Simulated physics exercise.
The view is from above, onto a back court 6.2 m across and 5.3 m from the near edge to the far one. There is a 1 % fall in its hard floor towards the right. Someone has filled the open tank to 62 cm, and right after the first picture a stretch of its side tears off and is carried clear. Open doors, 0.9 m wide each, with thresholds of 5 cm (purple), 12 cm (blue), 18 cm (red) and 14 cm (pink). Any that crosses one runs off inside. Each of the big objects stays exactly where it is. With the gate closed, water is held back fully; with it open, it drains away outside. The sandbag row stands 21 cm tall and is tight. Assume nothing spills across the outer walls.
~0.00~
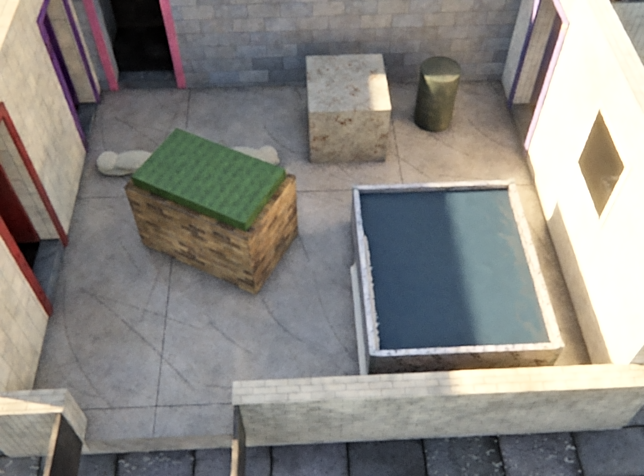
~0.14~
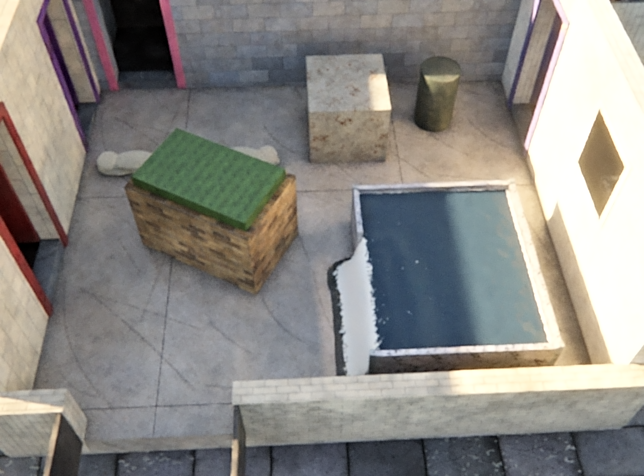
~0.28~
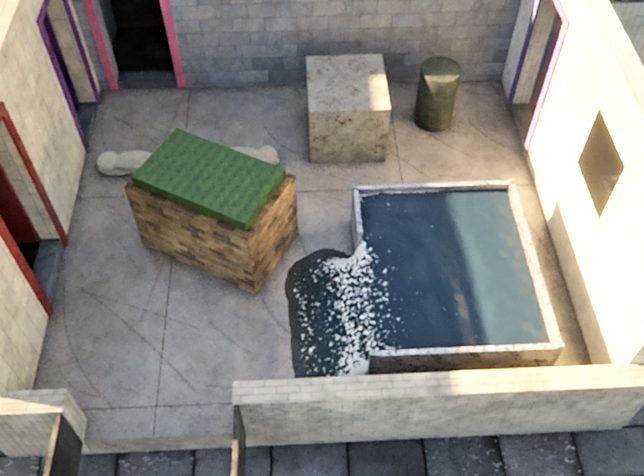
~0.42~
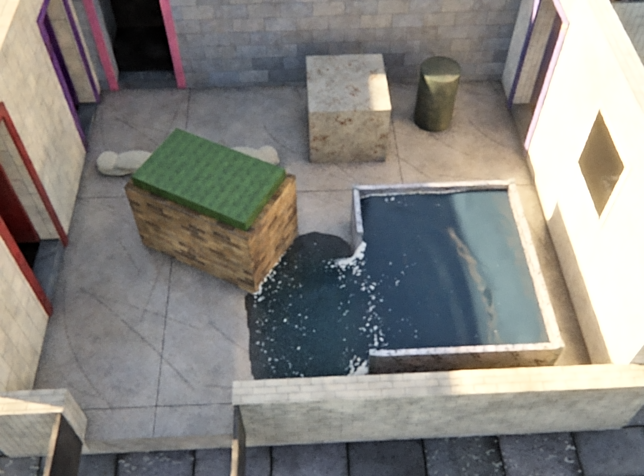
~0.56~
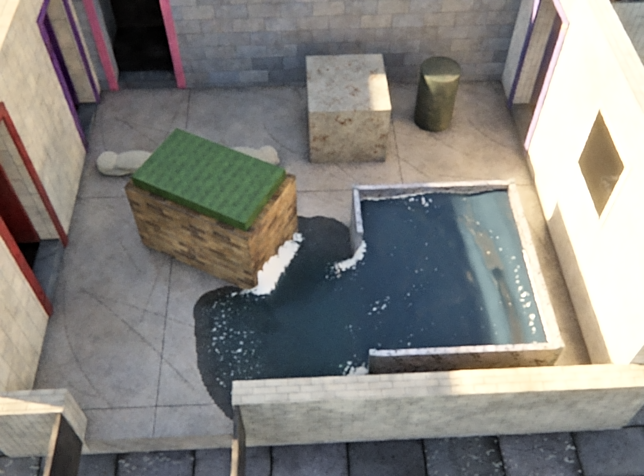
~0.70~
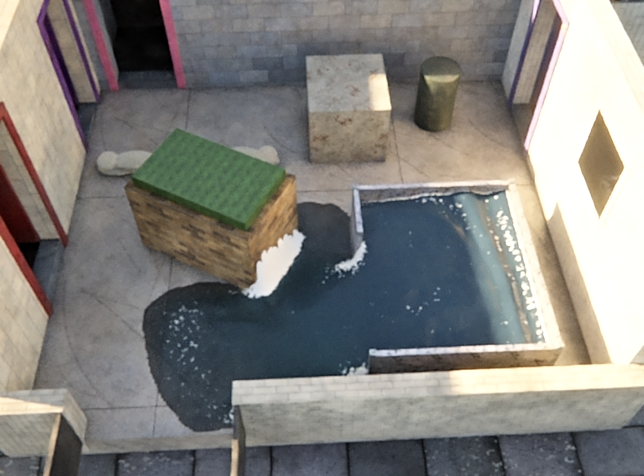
In the video, the left side of an open tank in a walled court breaks away, and dark water pours out leftward across the paved floor, foaming against a brown block with a green top and spreading past its near corner.
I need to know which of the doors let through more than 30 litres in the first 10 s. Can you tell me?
Result: Purple door: Limit not crossed; blue door: Limit not crossed; red door: Limit not crossed; pink door: Limit not crossed.
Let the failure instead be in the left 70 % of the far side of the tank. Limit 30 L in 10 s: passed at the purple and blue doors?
Log - purple: Threshold topped, blue: Threshold topped.
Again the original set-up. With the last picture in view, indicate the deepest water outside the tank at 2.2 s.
Spot: Approx. (26, 420).
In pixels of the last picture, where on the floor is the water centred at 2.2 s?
Balance point at about (312, 317).
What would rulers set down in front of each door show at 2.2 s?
Door by door in cm, purple shows 0, blue shows 0, red shows 18, pink shows 0.
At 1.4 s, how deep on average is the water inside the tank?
I'd put the average depth near 38 cm.
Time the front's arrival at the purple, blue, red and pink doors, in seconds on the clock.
The front reaches purple at 2.8 s, blue at 3.8 s, red at 1.3 s, pink at 3.6 s.
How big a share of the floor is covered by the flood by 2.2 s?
Covered: Roughly 40 %.
After 1.4 s water covers 30 % of the floor and is deepest (36 cm) near (267, 284); purple door not reached, blue door not reached, red door 10 cm at the sill, 0 L in, pink door not reached.
After 2.2 s water covers 40 % of the floor and is deepest (39 cm) near (26, 420); purple door not reached, blue door not reached, red door 18 cm at the sill, 0 L in, pink door not reached.
After 3.5 s water covers 55 % of the floor and is deepest (28 cm) near (148, 178); purple door 7 cm at the sill, 0 L in, blue door not reached, red door 17 cm at the sill, 4 L in, pink door not reached.
After 6.0 s water covers 85 % of the floor and is deepest (20 cm) near (64, 255); purple door 5 cm at the sill, 2 L in, blue door 8 cm at the sill, 0 L in, red door 14 cm at the sill, 5 L in, pink door 10 cm at the sill, 1 L in.
After 10.0 s water covers 95 % of the floor and is deepest (12 cm) near (528, 167); purple door 3 cm at the sill, 3 L in, blue door 9 cm at the sill, 0 L in, red door 7 cm at the sill, 5 L in, pink door 4 cm at the sill, 1 L in.
